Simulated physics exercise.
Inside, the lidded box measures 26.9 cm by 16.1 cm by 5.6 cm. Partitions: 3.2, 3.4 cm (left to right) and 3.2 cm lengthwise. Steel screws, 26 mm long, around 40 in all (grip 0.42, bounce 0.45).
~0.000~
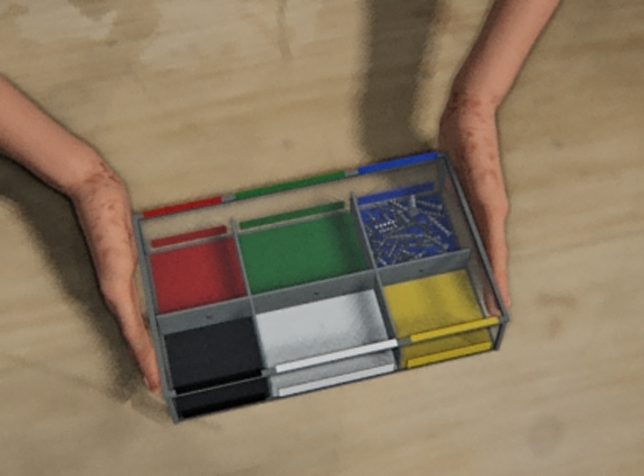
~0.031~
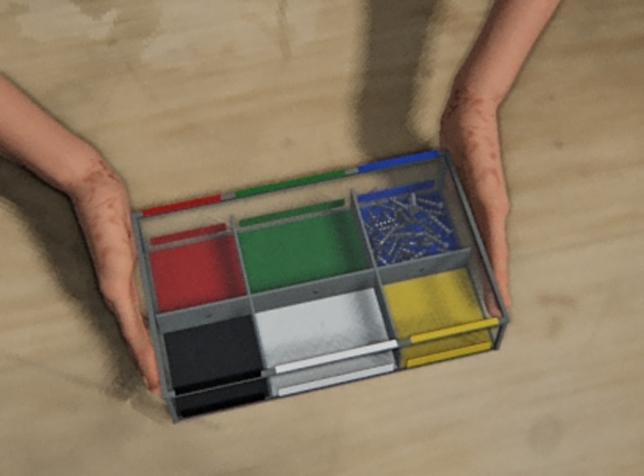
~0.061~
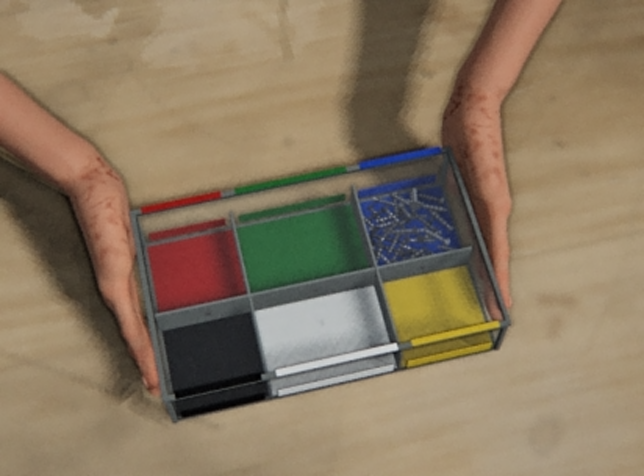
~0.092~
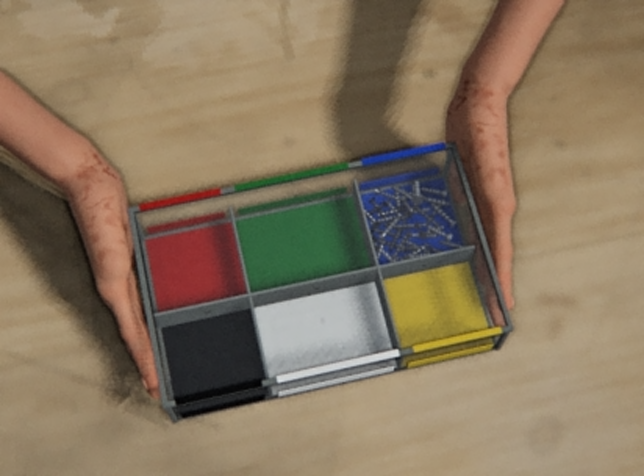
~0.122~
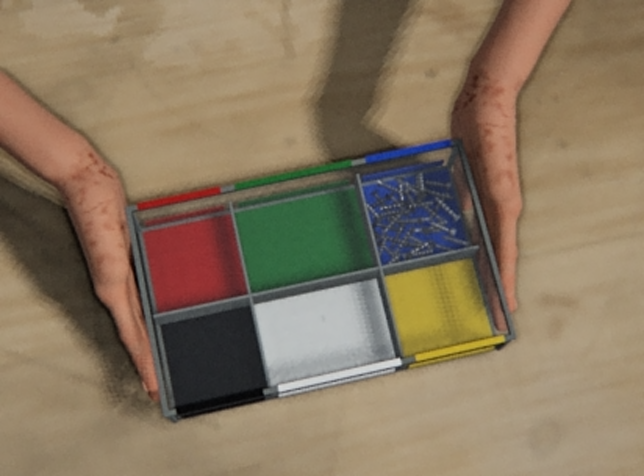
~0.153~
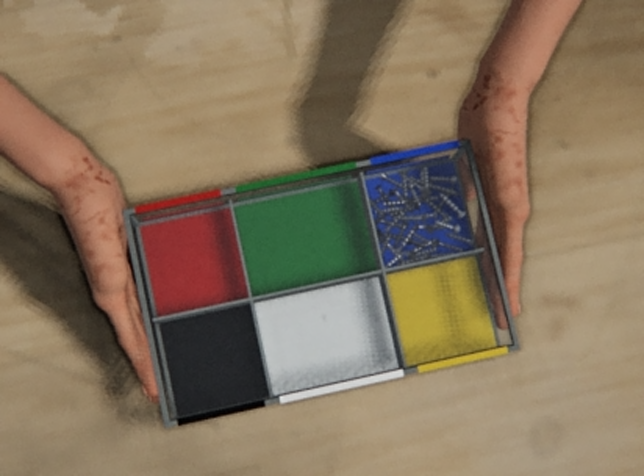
In the video, two hands hold a lidded box with six coloured compartments above a pale surface, at first nearly still, then gradually tilt it toward its front left corner, while the small screws remain in the blue compartment.
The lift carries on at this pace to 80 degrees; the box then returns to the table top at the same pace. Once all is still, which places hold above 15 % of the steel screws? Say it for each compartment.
Red: No, blue: Yes, green: No, yellow: Yes, white: No, black: No.
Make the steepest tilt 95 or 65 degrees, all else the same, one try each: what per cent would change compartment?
About 100 and 45 per cent.
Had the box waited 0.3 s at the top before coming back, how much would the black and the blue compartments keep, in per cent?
In that case black 0; blue 40.
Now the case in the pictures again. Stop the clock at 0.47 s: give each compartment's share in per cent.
Red 0, blue 55, green 0, yellow 45, white 0, black 0.
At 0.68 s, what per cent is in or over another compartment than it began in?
Some 75 per cent.
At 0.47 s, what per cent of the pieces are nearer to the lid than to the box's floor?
Some 70 per cent.
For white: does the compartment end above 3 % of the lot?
White yes.
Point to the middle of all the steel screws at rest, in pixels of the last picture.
Near (428, 335).
Then, at 0.47 s, tilt 78 degrees; blue 55 %, yellow 45 %.
Then, at 0.68 s, tilt 31 degrees; blue 25 %, yellow 70 %, white 5 %.
Then, at 1.01 s, tilt 0 degrees; blue 25 %, yellow 70 %, white 5 %.
In the end, at 1.5 s, red 0 %, blue 25 %, green 0 %, yellow 70 %, white 5 %, black 0 %.
